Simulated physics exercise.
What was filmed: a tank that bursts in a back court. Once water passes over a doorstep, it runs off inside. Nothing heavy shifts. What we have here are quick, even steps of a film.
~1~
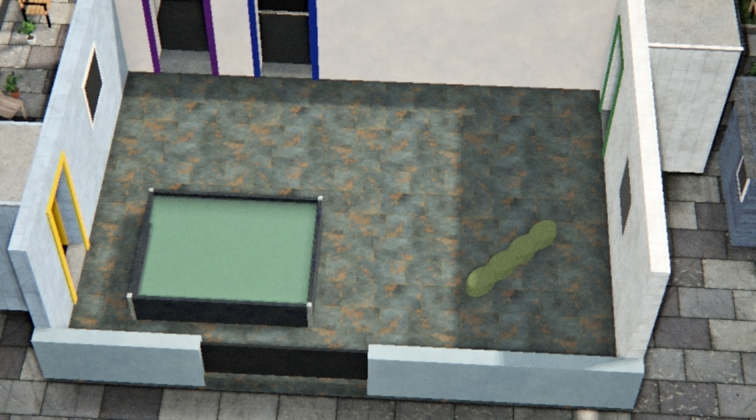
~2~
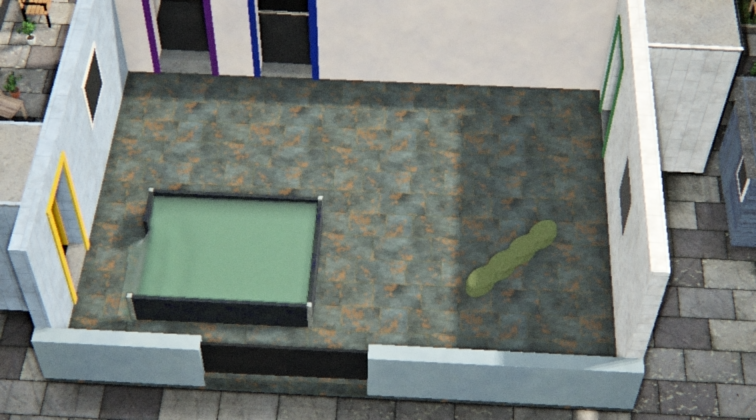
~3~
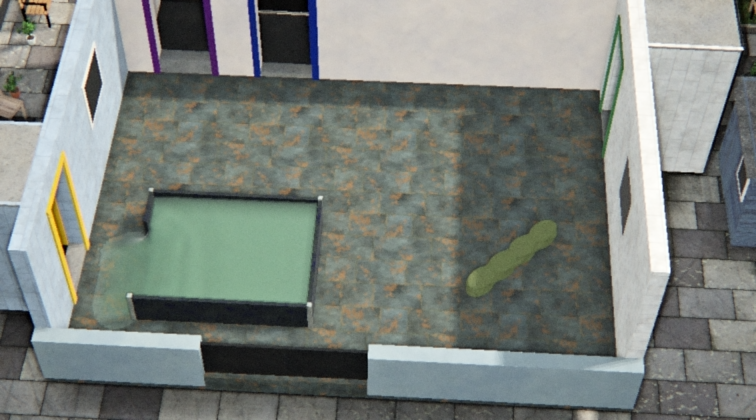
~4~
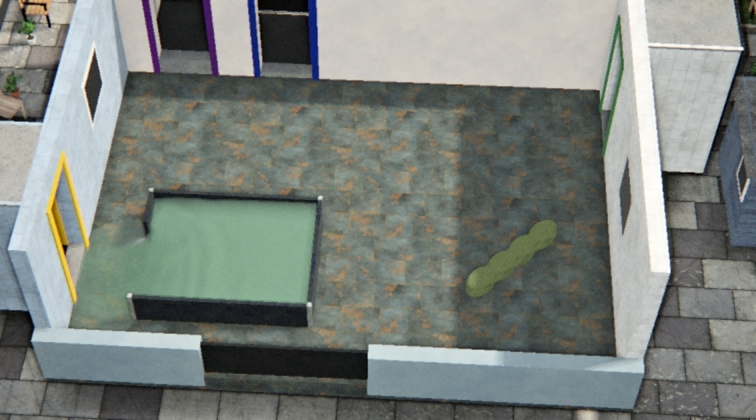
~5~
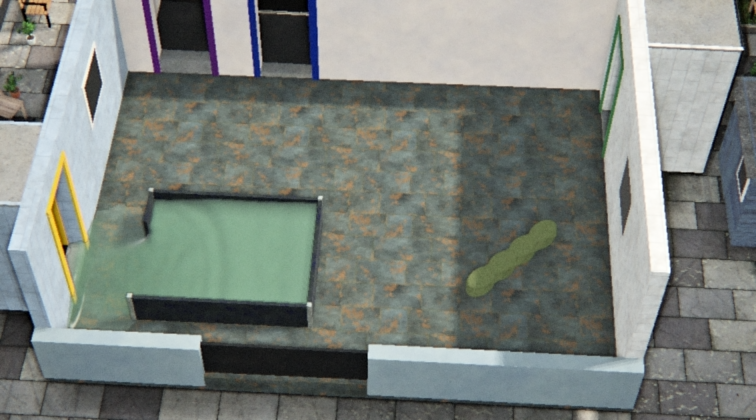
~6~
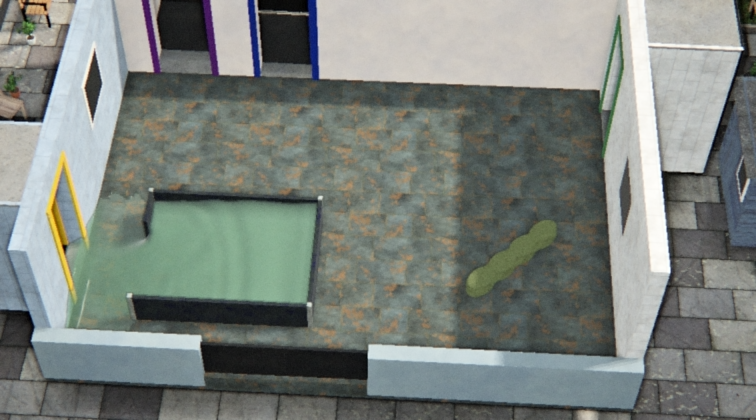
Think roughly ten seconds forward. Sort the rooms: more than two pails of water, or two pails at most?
Blue door - two pails at most; purple door - two pails at most; yellow door - more than two pails; green door - two pails at most.
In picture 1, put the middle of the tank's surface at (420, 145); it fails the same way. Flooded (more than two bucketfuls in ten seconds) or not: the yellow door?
My take is that the yellow door remains below.
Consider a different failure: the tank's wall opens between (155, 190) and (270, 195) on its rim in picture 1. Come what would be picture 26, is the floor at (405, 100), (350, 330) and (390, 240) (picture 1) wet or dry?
Sequence: Wetted / spared / spared.
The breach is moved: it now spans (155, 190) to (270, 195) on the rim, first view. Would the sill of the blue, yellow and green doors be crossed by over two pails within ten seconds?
I'd expect the blue one breaks the limit, the yellow one is safe and the green one is safe.
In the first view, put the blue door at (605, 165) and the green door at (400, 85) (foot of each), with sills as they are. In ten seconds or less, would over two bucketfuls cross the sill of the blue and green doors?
Note: Blue door does not reach the limit, green door does not reach the limit.
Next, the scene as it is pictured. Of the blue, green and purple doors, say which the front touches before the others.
That would be the purple one.
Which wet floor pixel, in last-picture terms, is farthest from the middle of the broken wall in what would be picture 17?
About (127, 82).
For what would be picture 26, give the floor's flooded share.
Around 35 percent, give or take.
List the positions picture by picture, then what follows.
In the first frame, the open tank at (228, 249) is whole and still.
In the second frame, water pours out at (143, 273) and has run to (127, 318).
In the third frame, water pours out at (143, 274) and has run to (116, 240).
In the fourth frame, water pours out at (143, 274) and has run to (91, 236).
In the fifth frame, water pours out at (143, 274) and has run to a hidden place.
In the sixth frame, water pours out at (143, 274) and has run to (99, 201).
A moment on, water covers 10 % of the floor; the blue door not reached, the purple door not reached, the yellow door over two buckets in, the green door not reached.
Next, water covers 20 % of the floor; the blue door not reached, the purple door not reached, the yellow door far over two buckets in, the green door not reached.
Then, water covers 35 % of the floor; the blue door not reached, the purple door wet at the sill, nothing in, the yellow door far over two buckets in, the green door not reached.
Later, water covers 60 % of the floor; the blue door wet at the sill, nothing in, the purple door wet at the sill, nothing in, the yellow door far over two buckets in, the green door not reached.
In the end, water covers 95 % of the floor; the blue door wet at the sill, nothing in, the purple door wet at the sill, nothing in, the yellow door far over two buckets in, the green door wet at the sill, nothing in.
